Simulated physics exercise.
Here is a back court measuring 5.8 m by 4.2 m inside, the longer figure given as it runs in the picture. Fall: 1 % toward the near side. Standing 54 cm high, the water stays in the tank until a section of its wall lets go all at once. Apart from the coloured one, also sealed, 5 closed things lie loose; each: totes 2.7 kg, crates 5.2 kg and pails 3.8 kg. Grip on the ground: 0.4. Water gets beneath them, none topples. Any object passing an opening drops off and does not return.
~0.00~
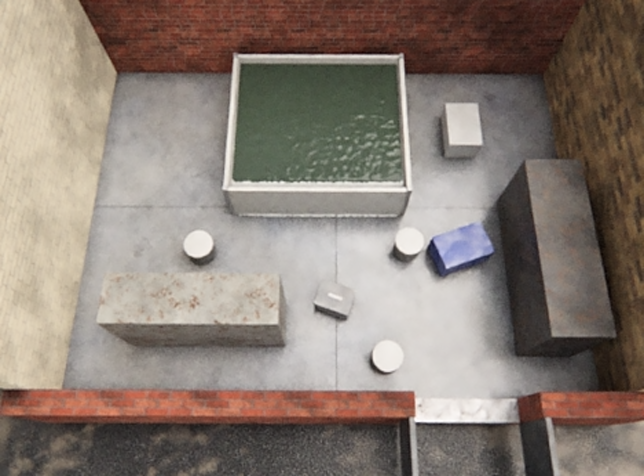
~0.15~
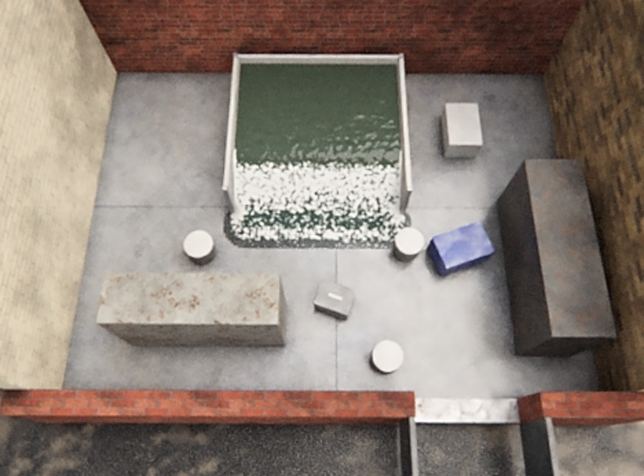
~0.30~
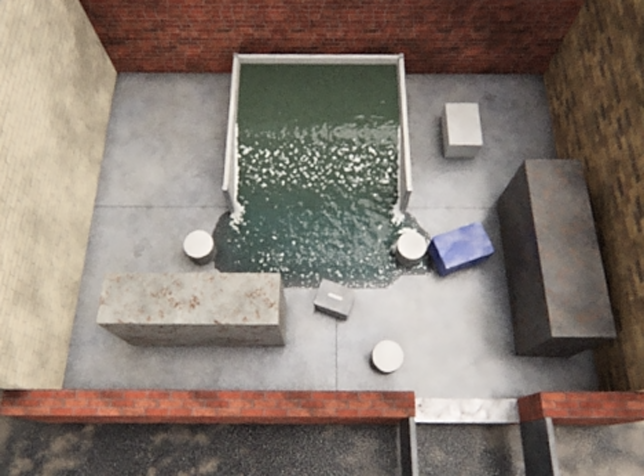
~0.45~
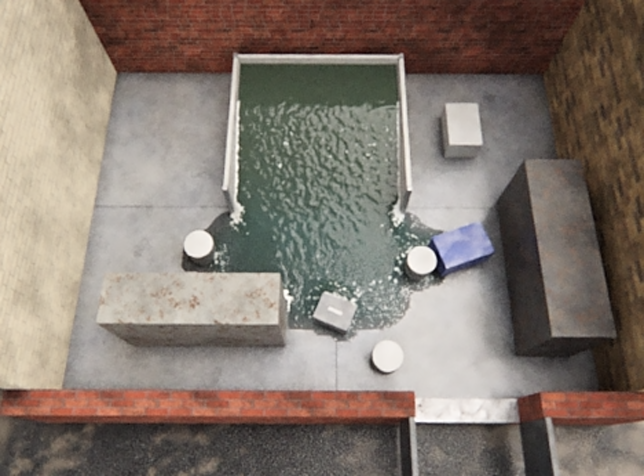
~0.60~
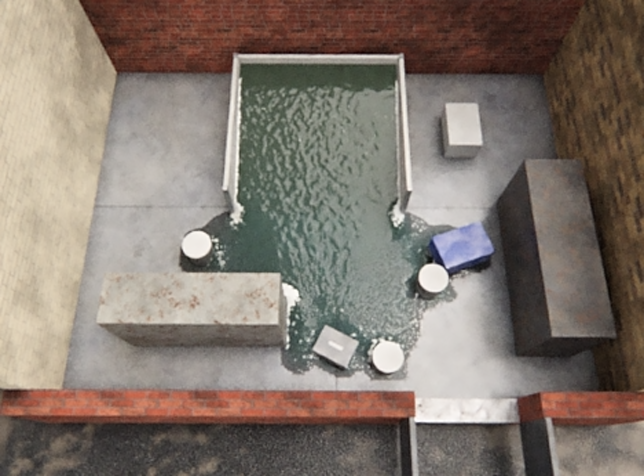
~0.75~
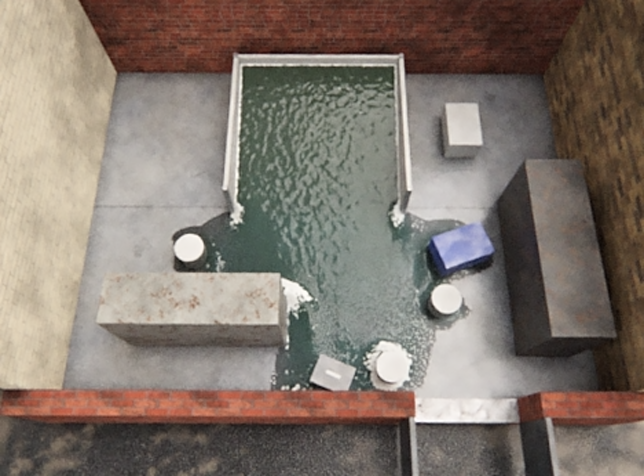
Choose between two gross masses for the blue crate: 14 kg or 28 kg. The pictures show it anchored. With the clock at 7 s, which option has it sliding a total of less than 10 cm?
Of the two, only the bigger does it.
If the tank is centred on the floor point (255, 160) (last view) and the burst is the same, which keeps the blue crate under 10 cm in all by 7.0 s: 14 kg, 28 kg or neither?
Then both masses fall short.
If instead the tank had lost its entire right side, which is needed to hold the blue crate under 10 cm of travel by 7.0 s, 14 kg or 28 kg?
So both picks fail.
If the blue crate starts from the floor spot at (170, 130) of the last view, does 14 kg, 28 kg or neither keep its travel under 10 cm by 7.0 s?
Both fall short.
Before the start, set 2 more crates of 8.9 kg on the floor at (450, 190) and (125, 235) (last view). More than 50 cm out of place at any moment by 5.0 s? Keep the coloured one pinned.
Taking them one by one: Below the mark; above the mark.
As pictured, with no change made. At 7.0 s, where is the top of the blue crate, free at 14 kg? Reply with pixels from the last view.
Roughly at pixel (445, 222).
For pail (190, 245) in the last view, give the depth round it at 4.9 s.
Roughly 12 cm.
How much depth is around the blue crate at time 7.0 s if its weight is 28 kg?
Around 4 cm.
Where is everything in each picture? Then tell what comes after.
The first picture shows the blue crate at (463, 244), on the bottom; water covers 3.4 m2; 0 of 6 have shifted.
The second picture shows the blue crate at (463, 244), on the bottom; water covers 4.4 m2; 0 of 6 have shifted.
The third picture shows the blue crate at (463, 244) rests on the ground; 5.5 m2 under water; 1 of 6 have shifted.
The fourth picture shows the blue crate at (463, 244), on the bottom; water covers 6.5 m2; 2 of 6 have shifted.
The fifth picture shows the blue crate at (463, 244), on the bottom; water covers 7.4 m2; 2 of 6 have shifted.
The sixth picture shows the blue crate at (463, 244), on the bottom; water covers 8.3 m2; 4 of 6 have shifted.
After 1.4 s the blue crate would be 1 cm from its start with 14 kg and 0 cm from its start with 28 kg; 3 cm of water round it then.
After 3.1 s the blue crate would be 3 cm from its start with 14 kg and 0 cm from its start with 28 kg; 3 cm of water round it then.
After 4.9 s the blue crate would be 25 cm from its start with 14 kg and 0 cm from its start with 28 kg; 6 cm of water round it then.
After 7.0 s the blue crate would be 33 cm from its start with 14 kg and 0 cm from its start with 28 kg; 4 cm of water round it then.
